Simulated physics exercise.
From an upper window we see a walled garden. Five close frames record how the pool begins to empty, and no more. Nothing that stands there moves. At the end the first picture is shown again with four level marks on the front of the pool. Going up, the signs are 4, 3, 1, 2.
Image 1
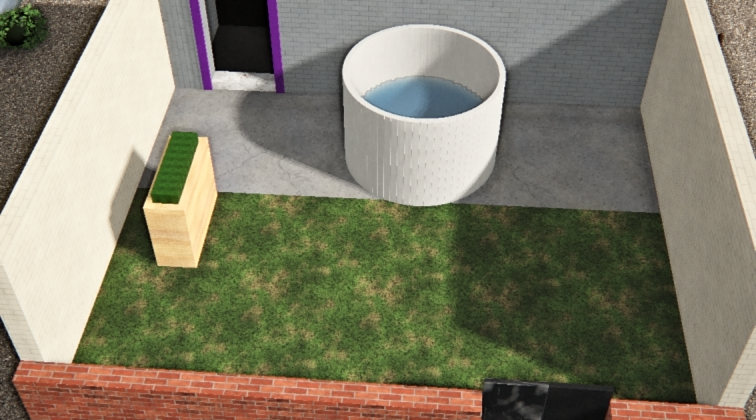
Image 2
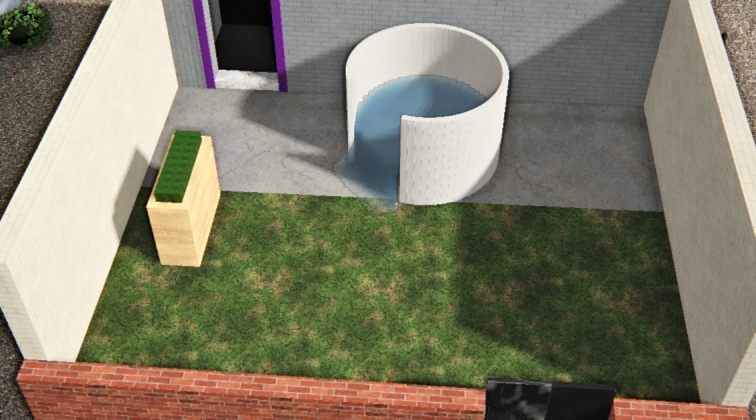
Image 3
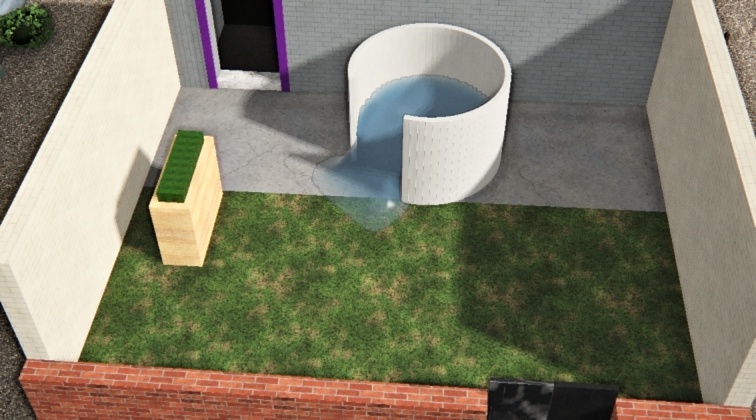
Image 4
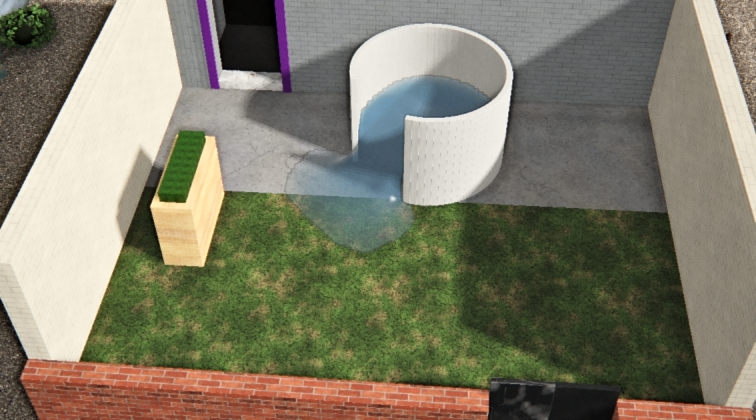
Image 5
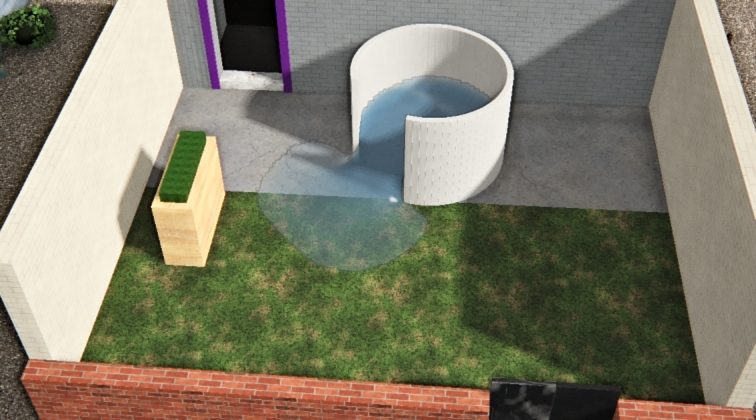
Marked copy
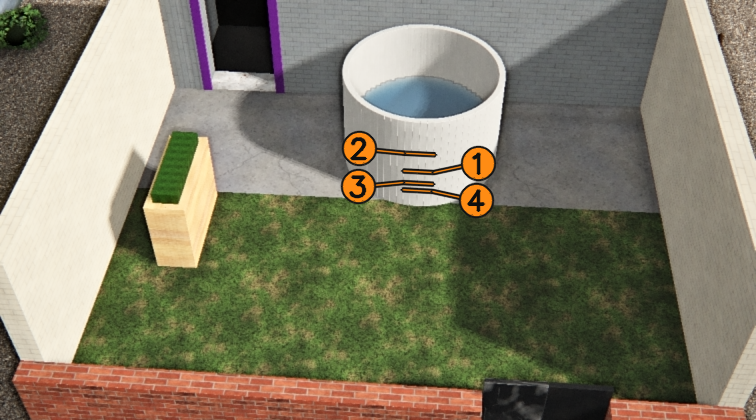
The clip opens on a walled garden seen from above, with still water in a round white pool near a purple doorway. A gap appears in the pool's front left side and water pours through it, spreading in a widening fan across the grey paving and onto the grass.
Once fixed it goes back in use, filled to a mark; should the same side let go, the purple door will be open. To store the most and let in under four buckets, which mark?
Line 2.
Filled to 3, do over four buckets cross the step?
No.
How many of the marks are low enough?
All of them.
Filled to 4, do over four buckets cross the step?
No, not at all.
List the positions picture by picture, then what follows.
The first frame shows water in the pool at rest, its middle at (422, 119); foot of the purple doorway at (244, 90); shut gate at (546, 392).
The second frame shows front seen at (342, 161), 1 % of the ground wet.
The third frame shows front seen at (375, 224), 2 % of the ground wet.
The fourth frame shows front seen at (354, 242), 5 % of the ground wet.
The fifth frame shows front seen at (317, 255), 9 % of the ground wet.
On the marked copy, 1 at (418, 171); 2 at (419, 154); 3 at (418, 183); 4 at (417, 190); from the bottom up 4, 3, 1, 2.
For line 1, nothing gets over.
For line 2, a splash gets over, under a bucket.
For line 3, nothing gets over.
For line 4, nothing gets over.
